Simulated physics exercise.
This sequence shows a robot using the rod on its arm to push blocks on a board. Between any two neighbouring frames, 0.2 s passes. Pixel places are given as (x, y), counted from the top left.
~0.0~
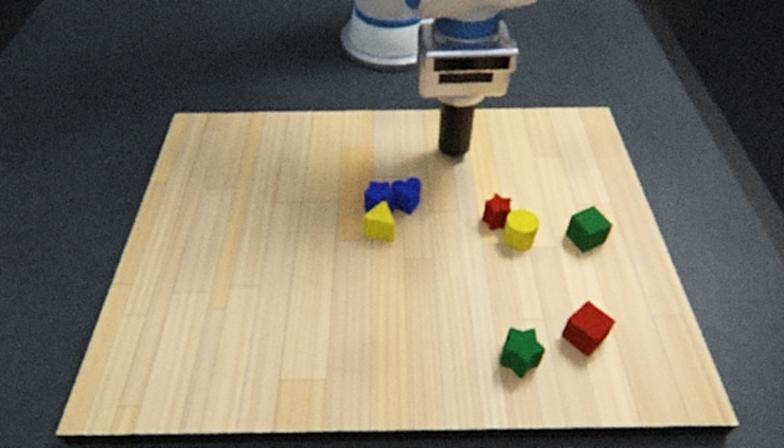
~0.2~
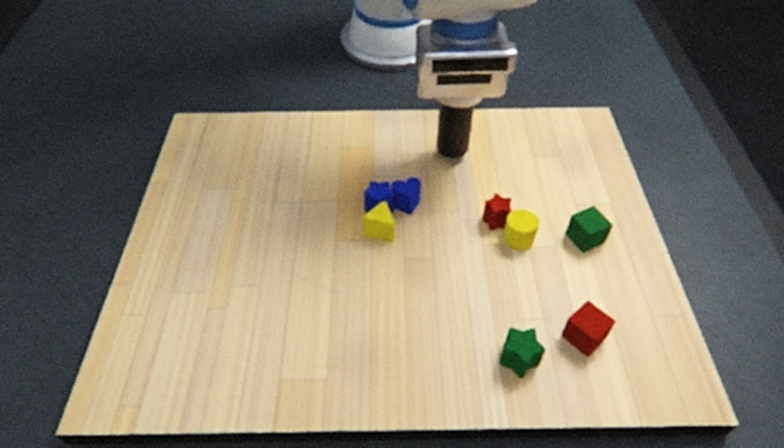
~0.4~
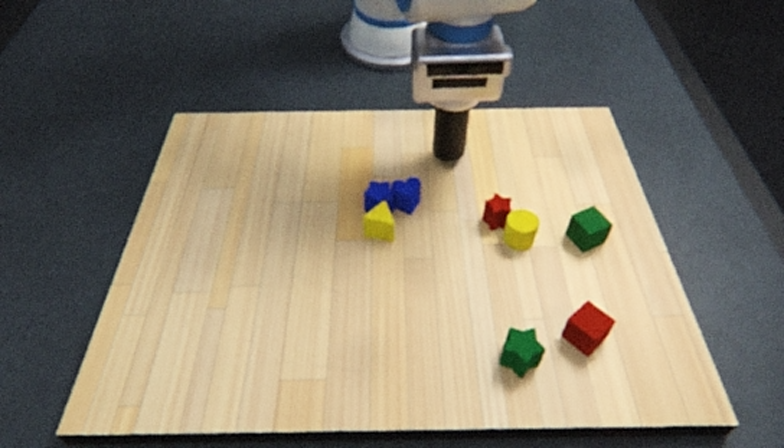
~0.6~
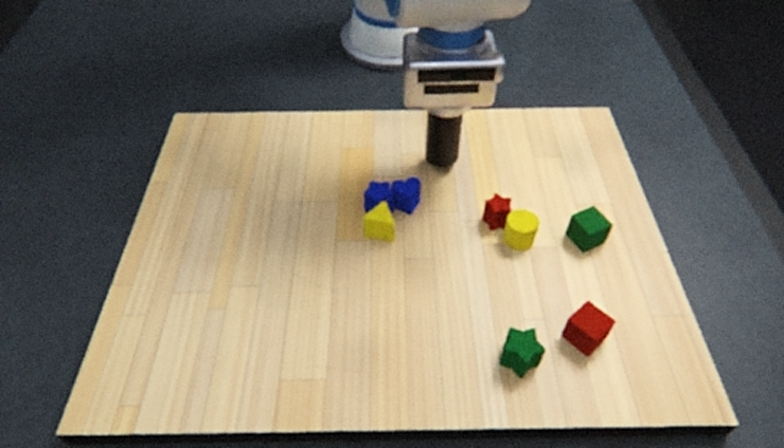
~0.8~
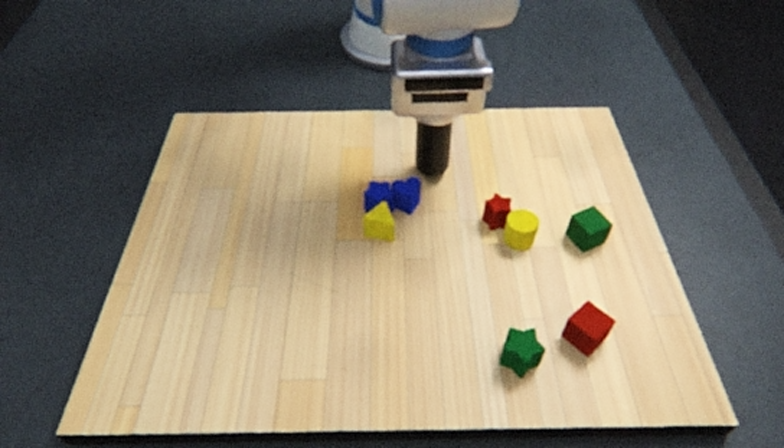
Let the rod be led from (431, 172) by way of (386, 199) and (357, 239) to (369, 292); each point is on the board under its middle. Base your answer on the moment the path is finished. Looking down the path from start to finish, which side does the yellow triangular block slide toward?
The answer is left: Facing from the path's start to its end, that's where the yellow triangular block shifts.
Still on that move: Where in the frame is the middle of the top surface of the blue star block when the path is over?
At roughly (323, 228).
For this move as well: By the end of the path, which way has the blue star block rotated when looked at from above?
Viewed from above, clockwise.
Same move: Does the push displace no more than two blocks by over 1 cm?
It seems not.
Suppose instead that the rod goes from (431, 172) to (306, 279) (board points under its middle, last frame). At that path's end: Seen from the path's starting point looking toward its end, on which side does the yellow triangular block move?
It goes left.
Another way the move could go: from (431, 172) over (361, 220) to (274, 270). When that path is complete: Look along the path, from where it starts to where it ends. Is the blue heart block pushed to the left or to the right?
Its shift is leftward.
The first path, step by step. One third of the way, rod (386, 192); blue star block (364, 199), turned 15° clockwise; yellow triangular block (379, 216); blue heart block (402, 197), turned 20° anticlockwise.
Two thirds of the way, rod (356, 232); blue star block (324, 226), turned 75° clockwise; yellow triangular block (384, 226), turned 30° anticlockwise; blue heart block (401, 199), turned 35° anticlockwise.
At the end, rod (368, 285); blue star block (323, 228), turned 85° clockwise; yellow triangular block (388, 229), turned 50° anticlockwise; blue heart block (401, 199), turned 35° anticlockwise.
